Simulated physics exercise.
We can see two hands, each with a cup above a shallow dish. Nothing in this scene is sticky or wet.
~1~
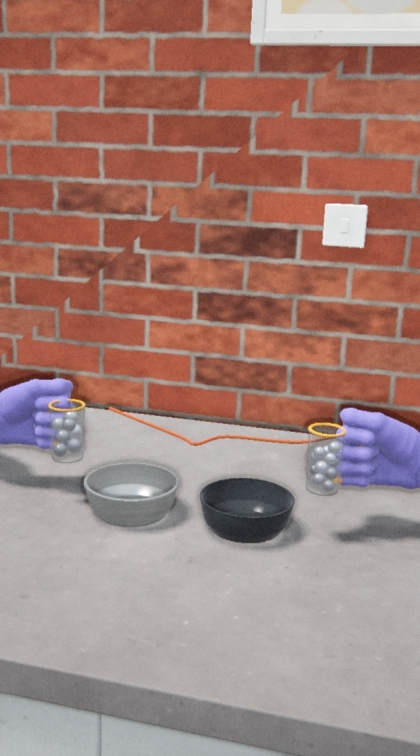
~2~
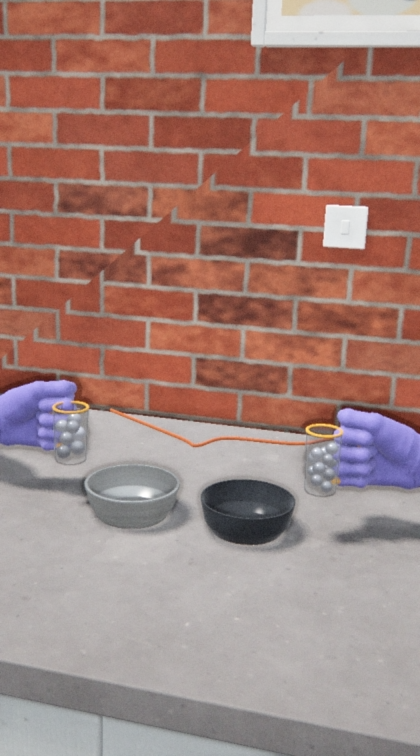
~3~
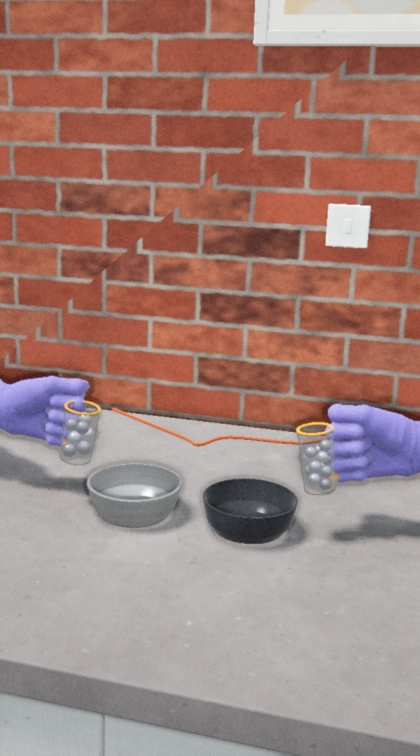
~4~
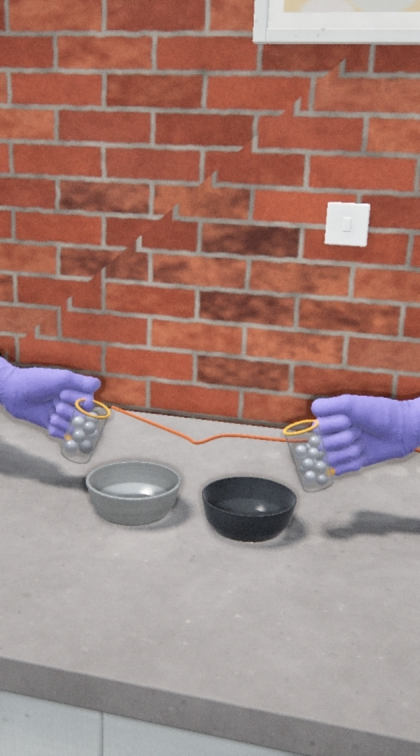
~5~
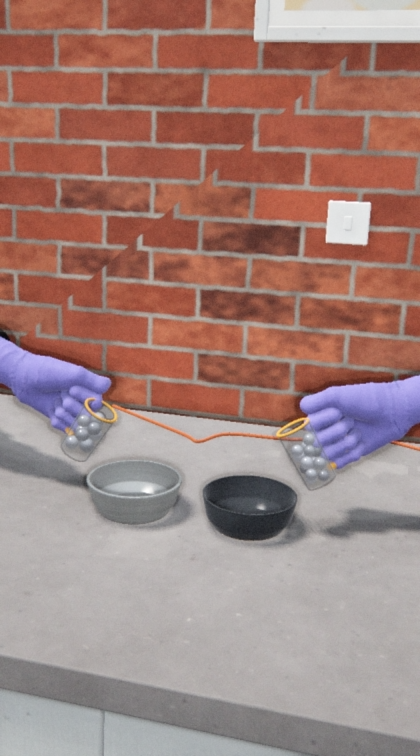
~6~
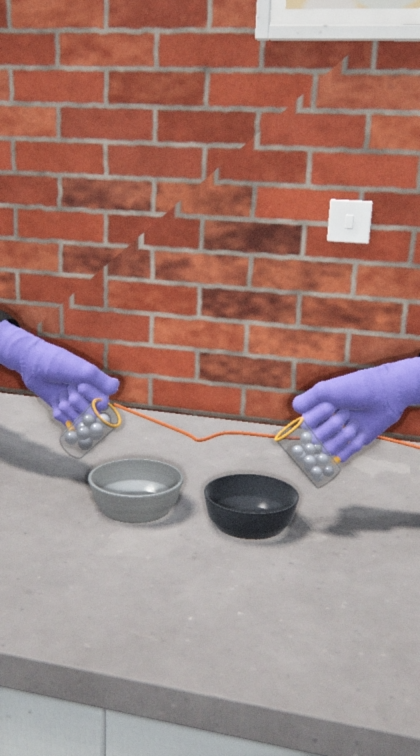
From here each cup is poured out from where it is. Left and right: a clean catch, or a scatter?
The left dish retains everything, the right one retains everything.
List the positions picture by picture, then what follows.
In the first picture, left dish (116, 502), empty; left cup (67, 431), holding steel balls, just above its dish; right dish (237, 520), empty; right cup (325, 460), holding steel balls, just above its dish.
In the second picture, left cup (71, 433), upright; right cup (322, 461), upright.
In the third picture, left cup (79, 433), tipped 9°; right cup (318, 459), tipped 9°.
In the fourth picture, left cup (84, 432), tipped 20°; right cup (310, 456), tipped 20°.
In the fifth picture, left cup (88, 431), tipped 31°; right cup (307, 455), tipped 31°.
In the sixth picture, left dish (120, 498); left cup (89, 430), tipped 43°; right dish (242, 516); right cup (309, 453), tipped 43°.
Then, 0.28 s later than the last frame, left, every one still in the cup; right, every one still in the cup.
Then, 0.65 s later than the last frame, left, every one still in the cup; right, every one still in the cup.
Then, 1.03 s later than the last frame, left, roughly a quarter still in the cup, roughly two thirds in the dish, about a tenth in the air; right, roughly a third still in the cup, roughly half in the dish, about a tenth in the air.
When it is over, left, every one in the dish, not one outside the dish; right, every one in the dish, not one outside the dish.
